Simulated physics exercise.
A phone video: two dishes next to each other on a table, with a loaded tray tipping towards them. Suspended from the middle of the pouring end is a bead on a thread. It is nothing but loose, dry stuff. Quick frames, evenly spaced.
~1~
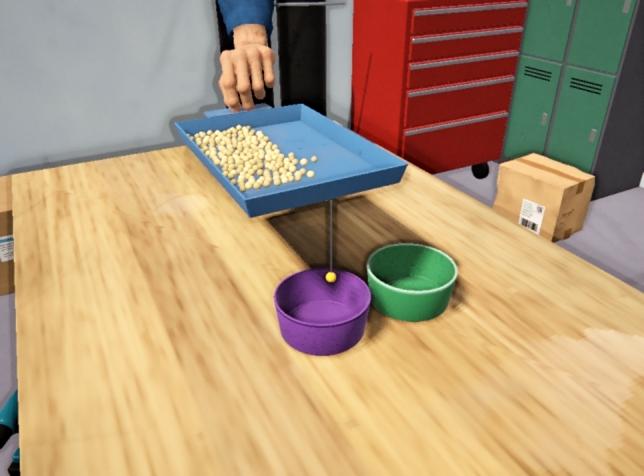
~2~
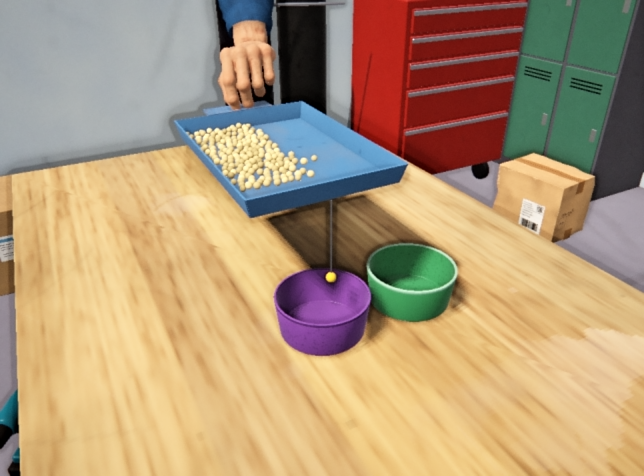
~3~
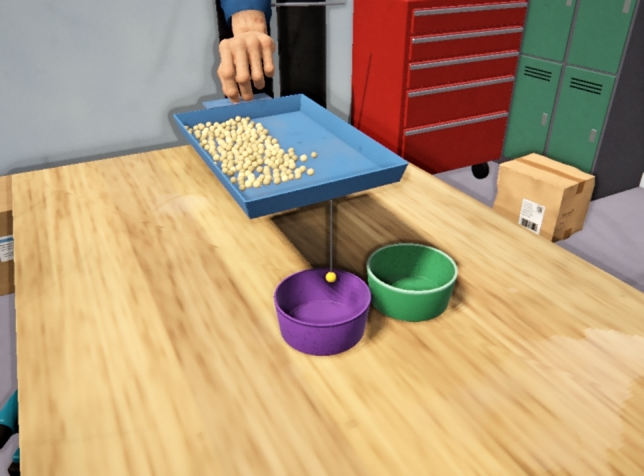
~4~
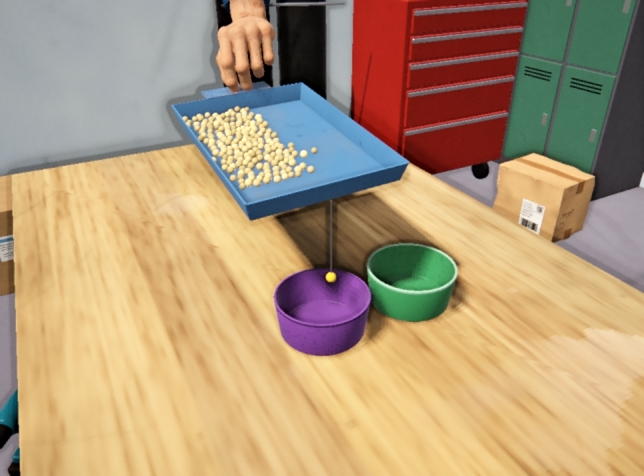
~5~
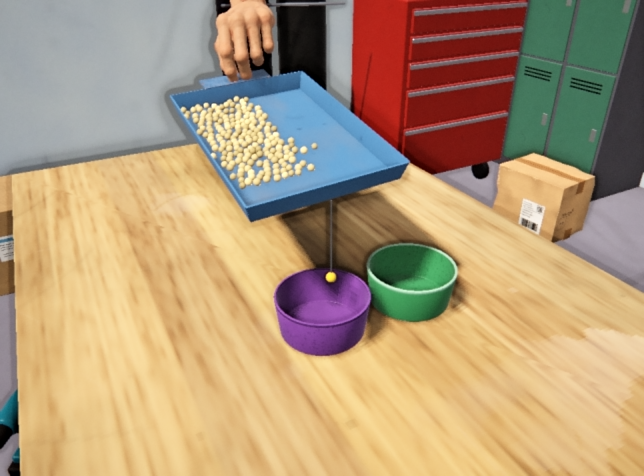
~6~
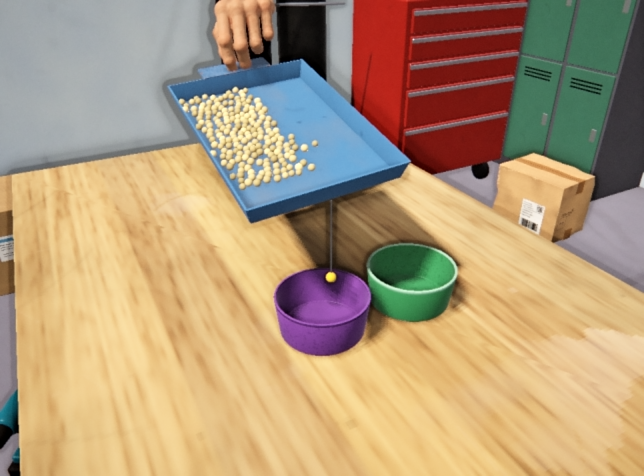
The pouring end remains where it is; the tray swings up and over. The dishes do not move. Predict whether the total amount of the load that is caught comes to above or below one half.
The total caught comes to below one half.
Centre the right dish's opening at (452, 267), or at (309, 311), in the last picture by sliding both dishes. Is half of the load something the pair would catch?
Together the dishes get less than a half first, then beyond half.
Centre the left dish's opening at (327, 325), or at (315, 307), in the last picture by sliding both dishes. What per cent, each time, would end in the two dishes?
First placement: 50 per cent; second placement: 50 per cent.
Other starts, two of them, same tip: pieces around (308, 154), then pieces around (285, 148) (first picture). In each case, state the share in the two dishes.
Close to 20 %, followed by close to 20 %.
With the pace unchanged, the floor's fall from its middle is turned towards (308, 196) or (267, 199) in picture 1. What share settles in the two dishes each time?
About 20 % and about 0 %.
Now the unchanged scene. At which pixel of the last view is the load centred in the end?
Near pixel (272, 378).
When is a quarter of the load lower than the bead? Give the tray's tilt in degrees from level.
The angle is around 90°.
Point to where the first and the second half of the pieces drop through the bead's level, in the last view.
Half one: (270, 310), half two: (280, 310).
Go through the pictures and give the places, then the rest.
The first frame shows corners of the pouring end (249, 196) and (401, 163), level; middle of the load (243, 155), soya beans; left dish (346, 336); right dish (438, 303); bead on its thread (331, 277).
The second frame shows corners of the pouring end (249, 196) and (401, 163), level; middle of the load (243, 154).
The third frame shows corners of the pouring end (249, 198) and (401, 162), tipped barely, lowest at the left corner; middle of the load (243, 150).
The fourth frame shows corners of the pouring end (249, 200) and (402, 161), tipped a little, lowest at the left corner; middle of the load (242, 144).
The fifth frame shows corners of the pouring end (249, 203) and (402, 160), tipped a little, lowest at the left corner; middle of the load (242, 138).
The sixth frame shows corners of the pouring end (250, 205) and (403, 160), tipped a little, lowest at the left corner; middle of the load (248, 134); left dish (346, 336); right dish (438, 303).
Just after the last frame, tray tipped steeply; every one on the tray.
A moment on, tray tipped right over; roughly a third on the tray; about a tenth in the left dish; roughly a quarter outside both; roughly a quarter in the air.
Further on, tray tipped past a quarter turn; roughly a quarter in the left dish; the larger part outside both.
When it is over, tray tipped past a quarter turn; roughly a quarter in the left dish; not one in the right dish; the larger part outside both.
